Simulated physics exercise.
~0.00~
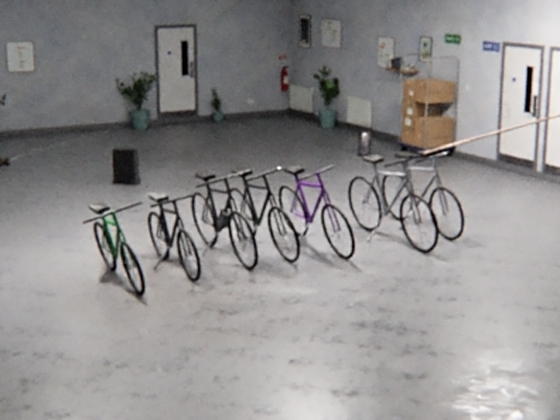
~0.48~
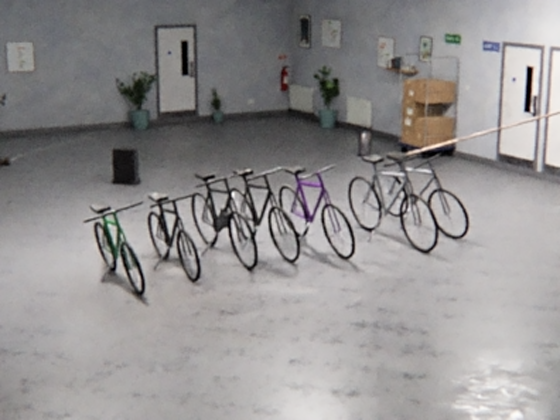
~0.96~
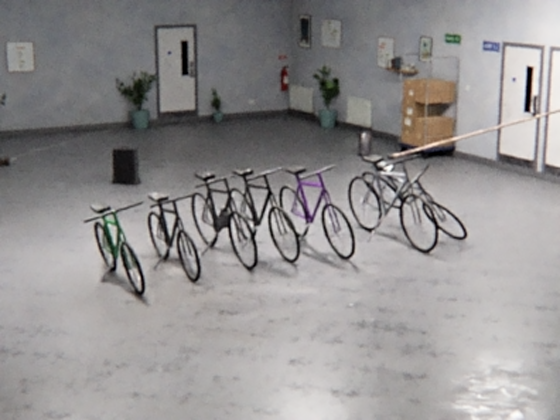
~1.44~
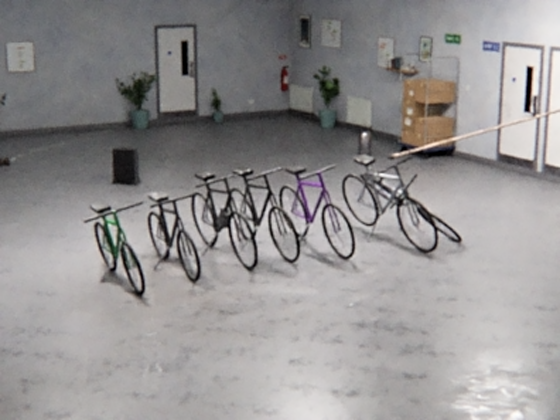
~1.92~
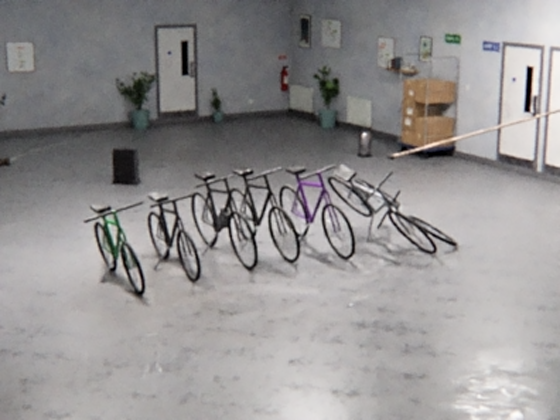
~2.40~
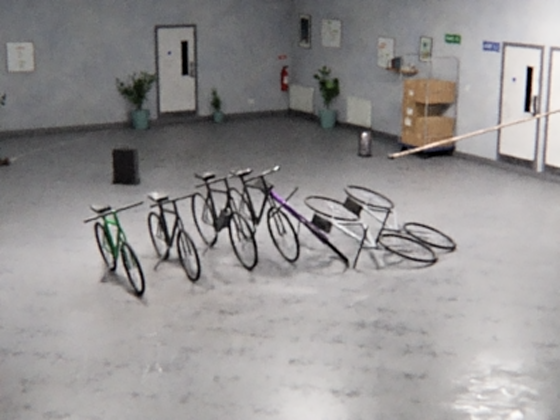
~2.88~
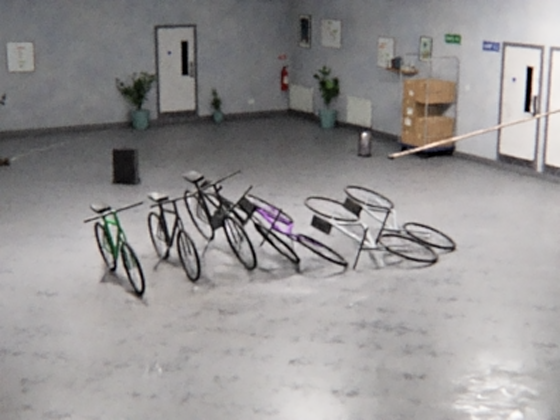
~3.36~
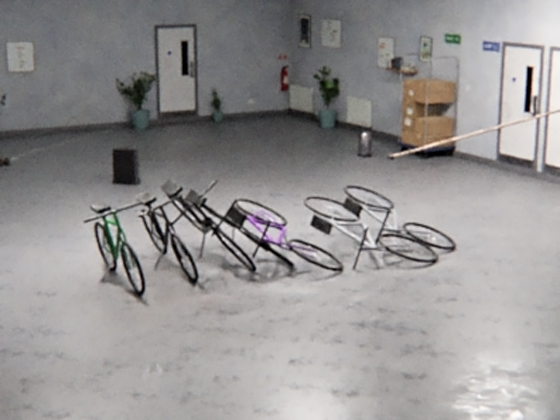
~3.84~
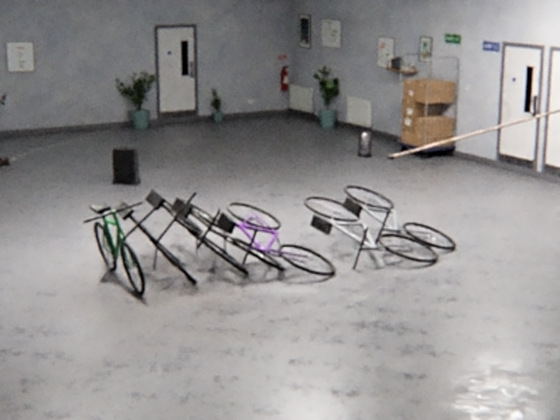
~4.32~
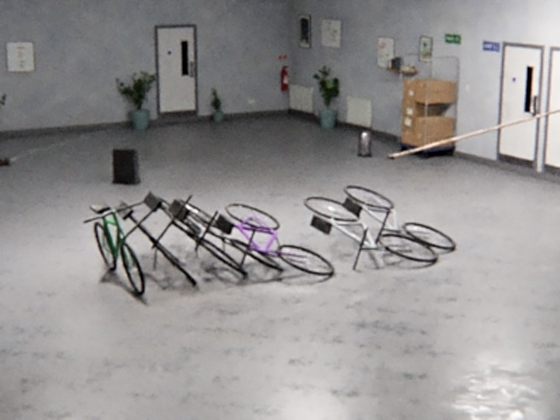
To begin with, seven bicycles stand in a row on a grey floor in a large room, a green one at the left end and a purple one nearer the right. A long pole reaching in from the right pushes the rightmost bicycle, then stops as it leans left. That bicycle tips into its neighbour, and both topple toward the purple one. The purple bicycle falls against the dark ones, which go over one after another, moving leftward. At the end, six bicycles lie tilted or collapsed, while the green one still stands.
